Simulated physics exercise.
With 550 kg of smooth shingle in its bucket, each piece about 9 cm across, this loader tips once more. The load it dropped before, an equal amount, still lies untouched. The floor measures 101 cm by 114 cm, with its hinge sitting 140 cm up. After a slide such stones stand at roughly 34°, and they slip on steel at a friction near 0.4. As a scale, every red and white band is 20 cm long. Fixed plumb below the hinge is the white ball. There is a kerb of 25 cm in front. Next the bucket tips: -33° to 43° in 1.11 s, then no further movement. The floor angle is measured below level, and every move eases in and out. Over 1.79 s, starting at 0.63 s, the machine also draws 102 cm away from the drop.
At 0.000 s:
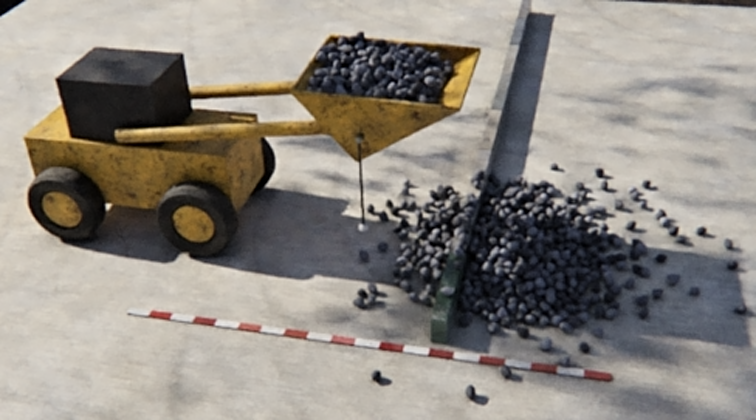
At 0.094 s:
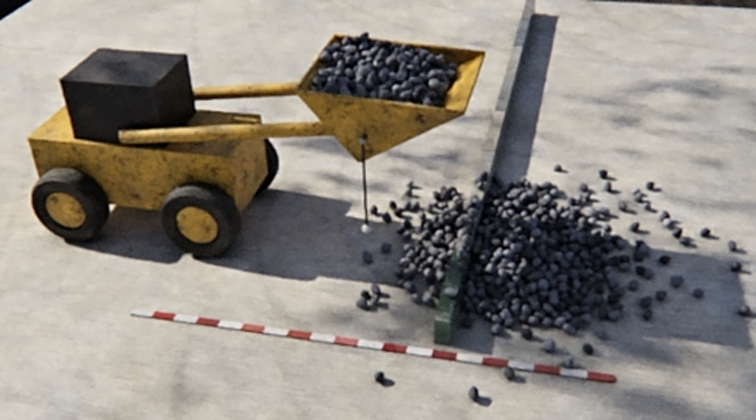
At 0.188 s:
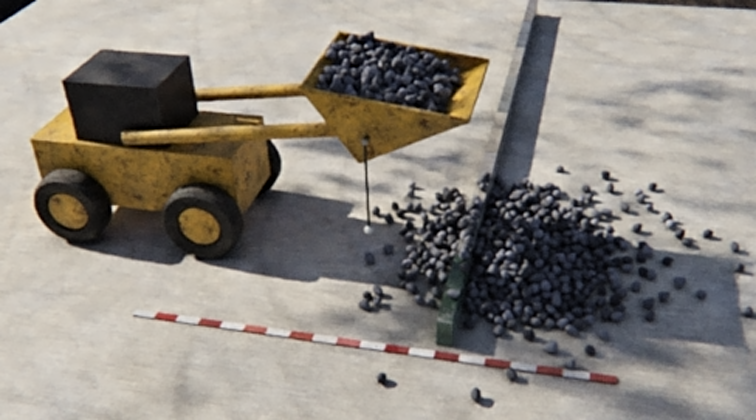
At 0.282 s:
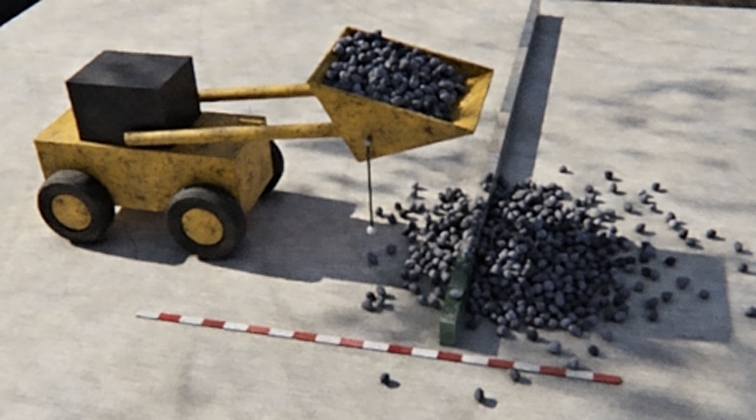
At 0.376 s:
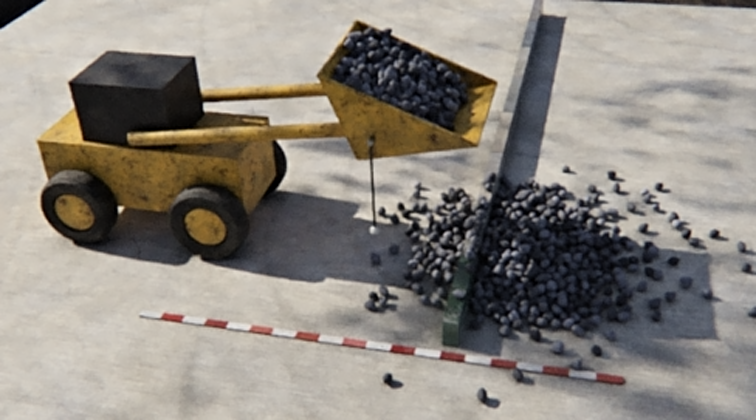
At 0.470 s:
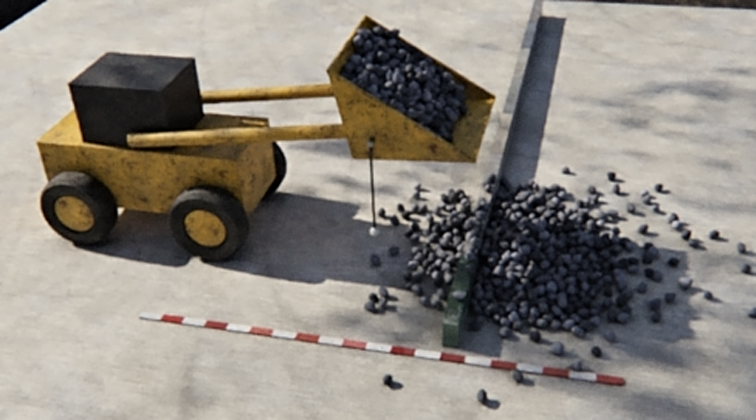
A yellow loader with a black block on its back crept slightly to the right, then its raised bucket of dark stones tilted forward above scattered stones lying around a low kerb.
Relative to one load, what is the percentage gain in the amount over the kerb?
A gain of about 26 per cent.
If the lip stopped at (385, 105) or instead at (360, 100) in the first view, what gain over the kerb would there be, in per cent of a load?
I'd say close to 0 per cent for one and close to 0 per cent for the other, in that order.
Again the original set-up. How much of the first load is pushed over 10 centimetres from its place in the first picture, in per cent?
10 %.
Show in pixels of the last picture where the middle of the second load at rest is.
Around (445, 238) in the last picture.
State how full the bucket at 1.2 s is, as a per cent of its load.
I'd say about 30 per cent.
After 0.8 s the floor is at 31°; in per cent of one load, 98 in the bucket, 20 on this side of the kerb, 81 over the kerb; the foremost stones are at (716, 264).
After 1.2 s the floor is at 43°; in per cent of one load, 29 in the bucket, 78 on this side of the kerb, 92 over the kerb; the foremost stones are at (716, 264).
After 2.9 s the floor is at 43°; in per cent of one load, 0 in the bucket, 93 on this side of the kerb, 107 over the kerb; the foremost stones are at (716, 264).
After 5.7 s the floor is at 43°; in per cent of one load, 0 in the bucket, 93 on this side of the kerb, 107 over the kerb; the foremost stones are at (716, 264). Net gain over the kerb, 26.
